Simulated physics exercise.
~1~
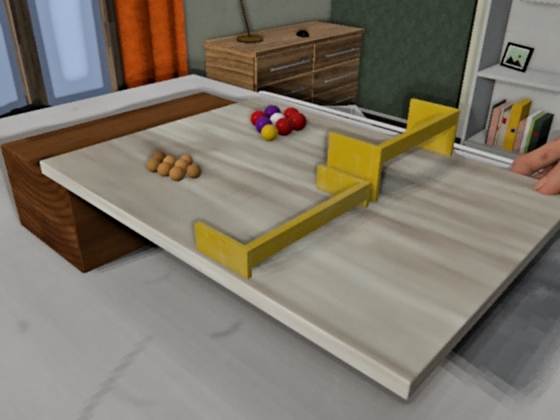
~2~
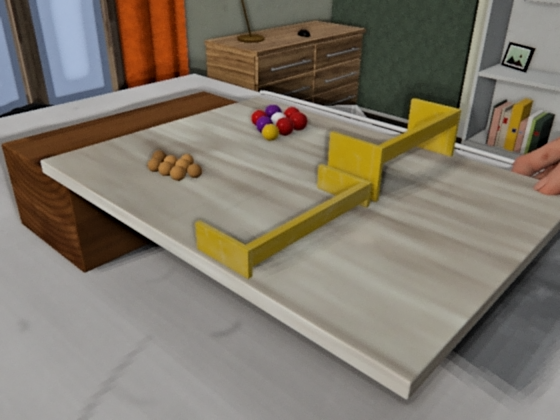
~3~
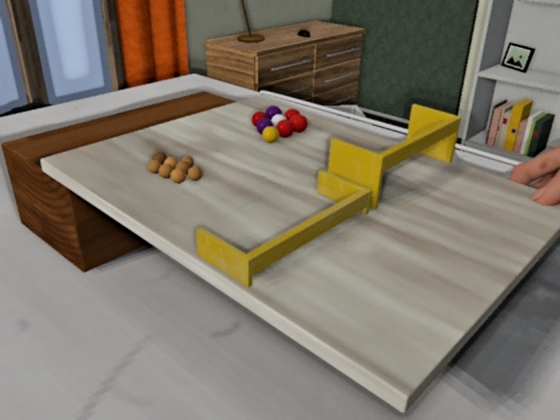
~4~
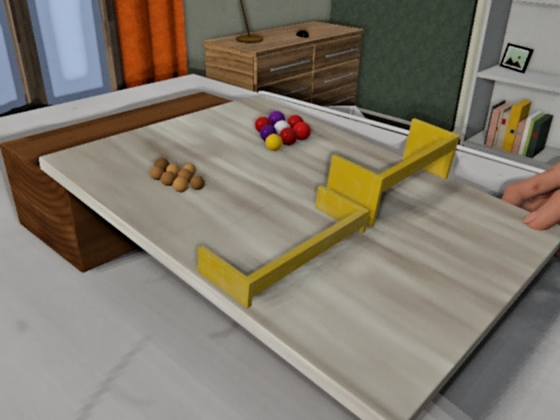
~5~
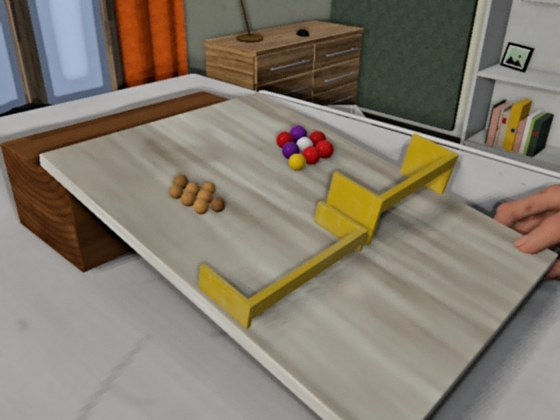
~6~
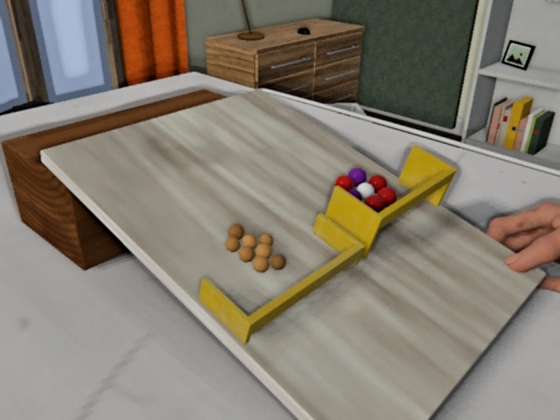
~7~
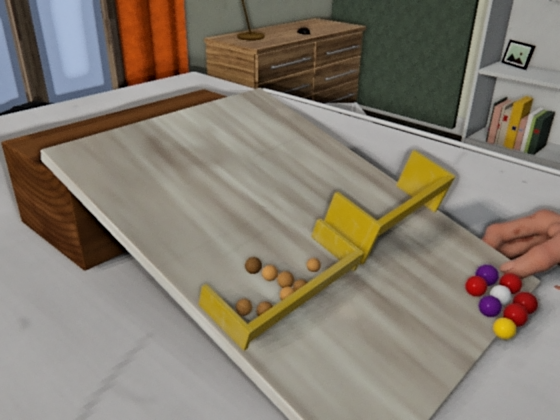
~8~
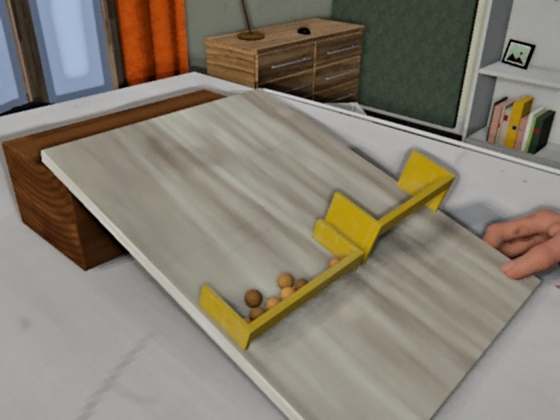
In the video, a hand lowers one end of a pale board propped on a wooden block, and two groups of small balls roll down it; the multicoloured balls pass under their yellow gate and out of view, while the tan ones gather behind theirs.
